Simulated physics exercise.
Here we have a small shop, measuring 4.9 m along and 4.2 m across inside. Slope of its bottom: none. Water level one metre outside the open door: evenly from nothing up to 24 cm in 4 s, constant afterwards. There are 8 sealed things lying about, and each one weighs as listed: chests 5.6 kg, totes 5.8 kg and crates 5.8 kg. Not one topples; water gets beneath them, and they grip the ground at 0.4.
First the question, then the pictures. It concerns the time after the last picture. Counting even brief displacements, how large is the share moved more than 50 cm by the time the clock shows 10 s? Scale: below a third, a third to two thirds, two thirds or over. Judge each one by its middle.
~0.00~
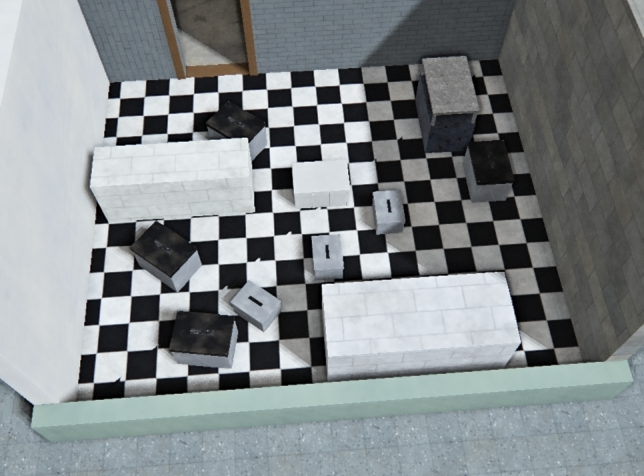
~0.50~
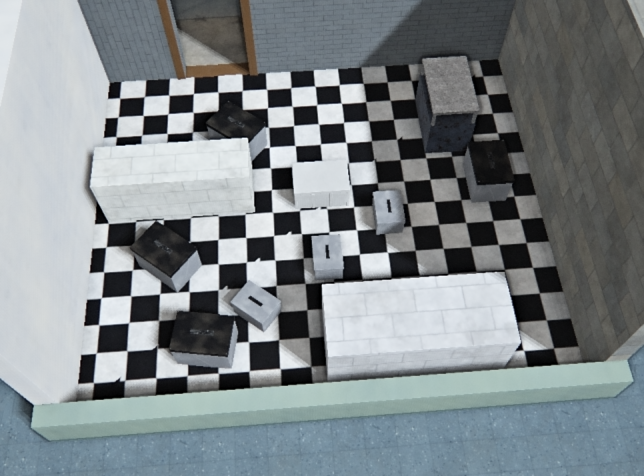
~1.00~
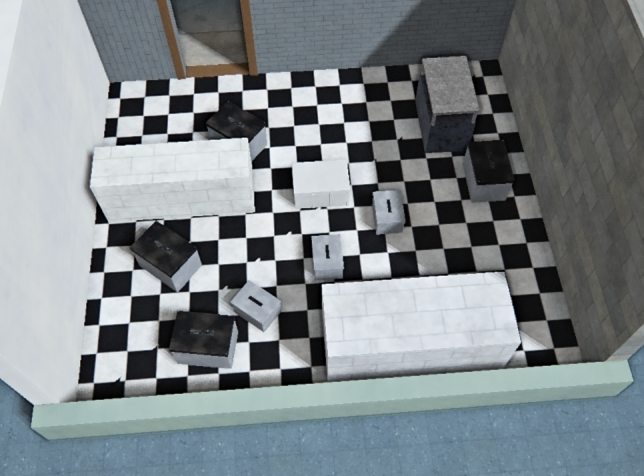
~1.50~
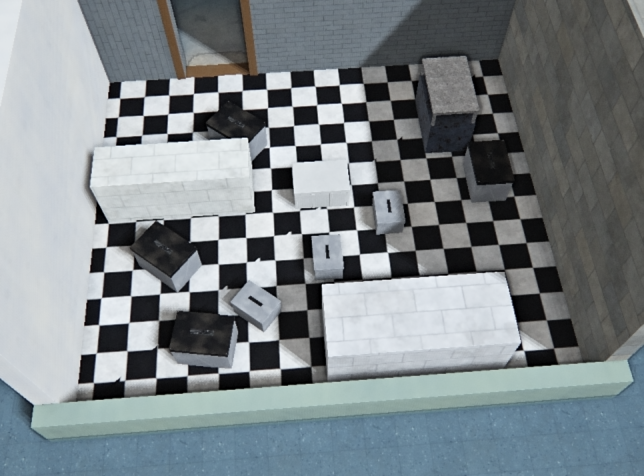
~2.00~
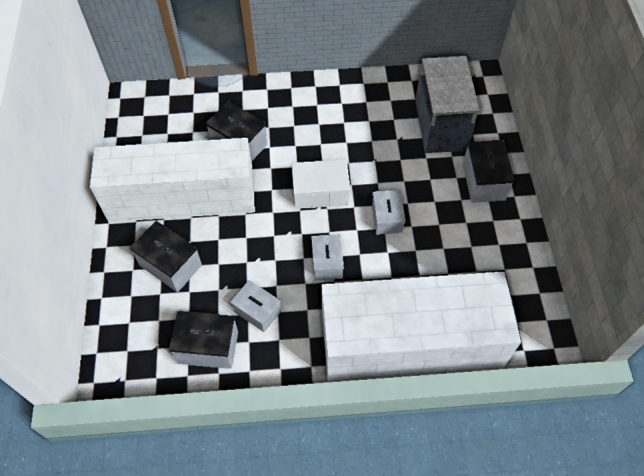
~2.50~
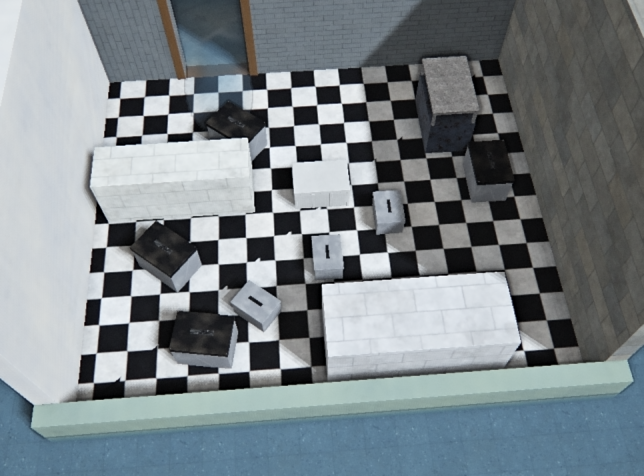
On that scale, a third to two thirds.
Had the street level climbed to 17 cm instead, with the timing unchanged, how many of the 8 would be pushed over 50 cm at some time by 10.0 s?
Count under that change: 2.
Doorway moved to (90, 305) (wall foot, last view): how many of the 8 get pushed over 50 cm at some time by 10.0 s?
Result: 7.
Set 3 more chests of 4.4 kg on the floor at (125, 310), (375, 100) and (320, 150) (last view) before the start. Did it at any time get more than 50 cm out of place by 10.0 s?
Order as asked - exceeds the limit, falls below the limit, exceeds the limit.
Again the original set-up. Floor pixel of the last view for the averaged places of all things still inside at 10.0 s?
Around (382, 272).
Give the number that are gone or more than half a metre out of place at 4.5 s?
The answer is 0.
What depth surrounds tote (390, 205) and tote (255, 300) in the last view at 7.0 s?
Depth approx. 3 cm / 1 cm.
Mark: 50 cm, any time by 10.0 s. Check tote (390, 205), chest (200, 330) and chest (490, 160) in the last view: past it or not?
Same order as the question: Greater, smaller, greater.
After 3.5 s 0 of 8 are over 50 cm from their spots; 0 afloat.
After 4.5 s 0 of 8 are over 50 cm from their spots; 1 afloat.
After 7.0 s 3 of 8 are over 50 cm from their spots; 2 afloat.
After 10.0 s 4 of 8 are over 50 cm from their spots, and 4 have been at some point; 5 afloat.
